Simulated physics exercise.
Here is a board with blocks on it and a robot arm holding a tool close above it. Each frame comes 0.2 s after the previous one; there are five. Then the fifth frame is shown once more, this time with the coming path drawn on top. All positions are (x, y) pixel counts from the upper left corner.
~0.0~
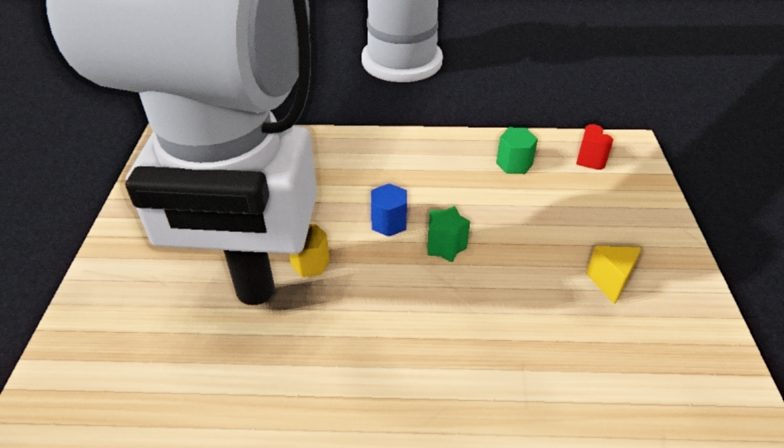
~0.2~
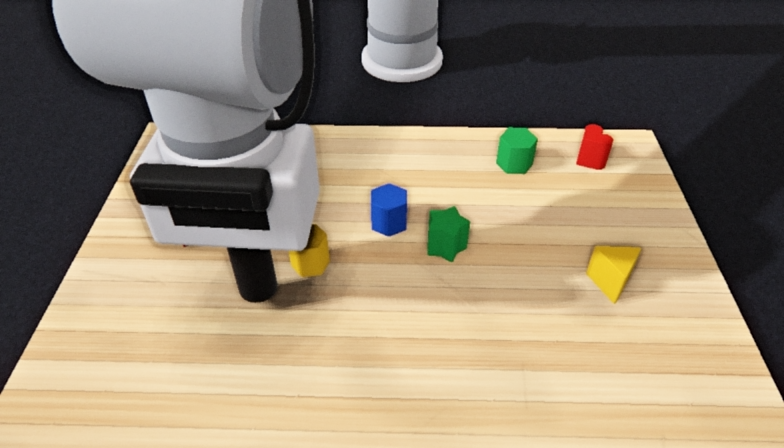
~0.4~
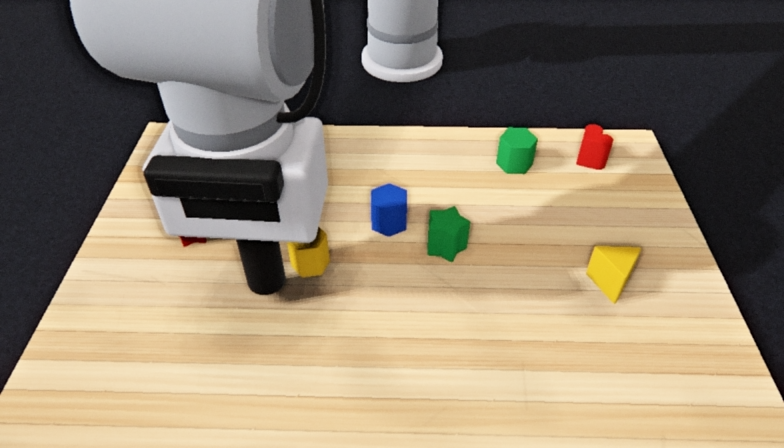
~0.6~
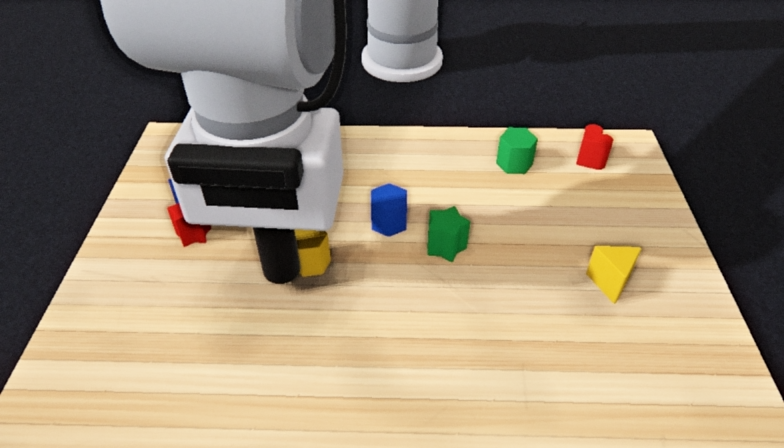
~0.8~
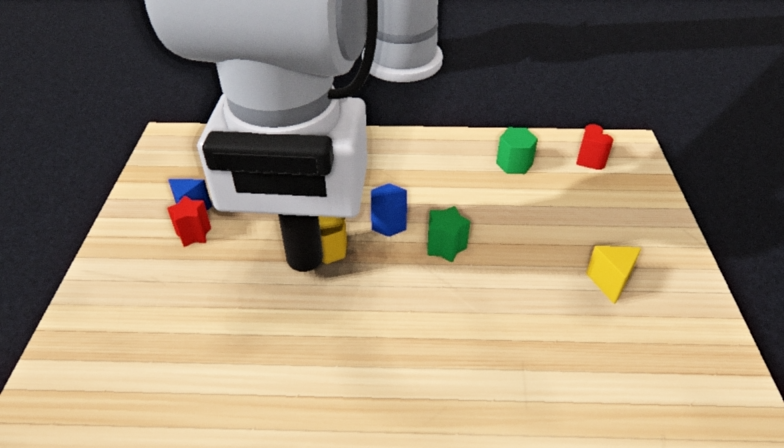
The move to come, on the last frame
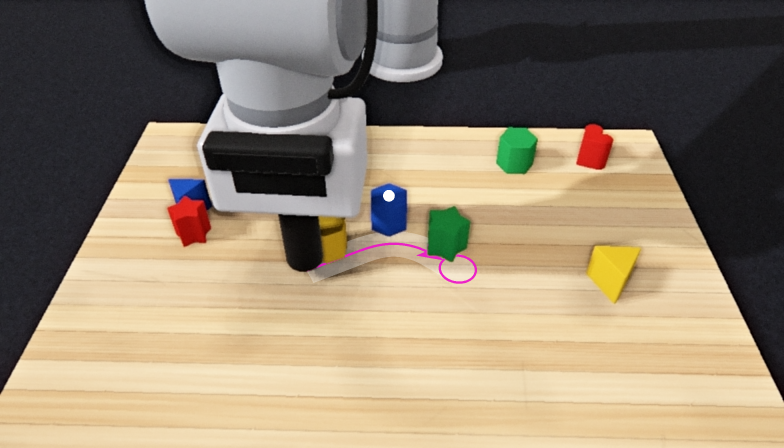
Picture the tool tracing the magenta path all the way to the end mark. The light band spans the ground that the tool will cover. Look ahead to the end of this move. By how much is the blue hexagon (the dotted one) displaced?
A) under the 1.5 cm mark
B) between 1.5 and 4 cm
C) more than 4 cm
The correct letter is A.
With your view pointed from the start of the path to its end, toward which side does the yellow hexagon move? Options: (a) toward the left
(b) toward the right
I choose a.
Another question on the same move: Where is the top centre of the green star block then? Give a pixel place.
The middle of the upper face of the green star block will lie at about (484, 225) in the picture.
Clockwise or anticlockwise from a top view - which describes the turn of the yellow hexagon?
Looking down on the board, it turns counter-clockwise.
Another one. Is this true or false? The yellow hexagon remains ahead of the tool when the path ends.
That claim is false.
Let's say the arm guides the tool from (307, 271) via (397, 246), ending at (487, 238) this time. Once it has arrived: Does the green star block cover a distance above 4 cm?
Final answer: Yes.
Drawn move, from (307, 271) by way of (358, 251) and (411, 246) to (458, 269); the dot is on the blue hexagon.
The first path, step by step. One third of the way, tool at (358, 241); yellow hexagon at (357, 200), turned 45° anticlockwise; blue hexagon at (394, 192), turned 15° clockwise.
Two thirds of the way, tool at (412, 235); yellow hexagon at (358, 198), turned 50° anticlockwise; blue hexagon at (395, 191), turned 25° clockwise.
At the end, tool at (459, 258); yellow hexagon at (358, 198), turned 50° anticlockwise; blue hexagon at (395, 191), turned 25° clockwise; green star block at (484, 225), turned 50° anticlockwise.
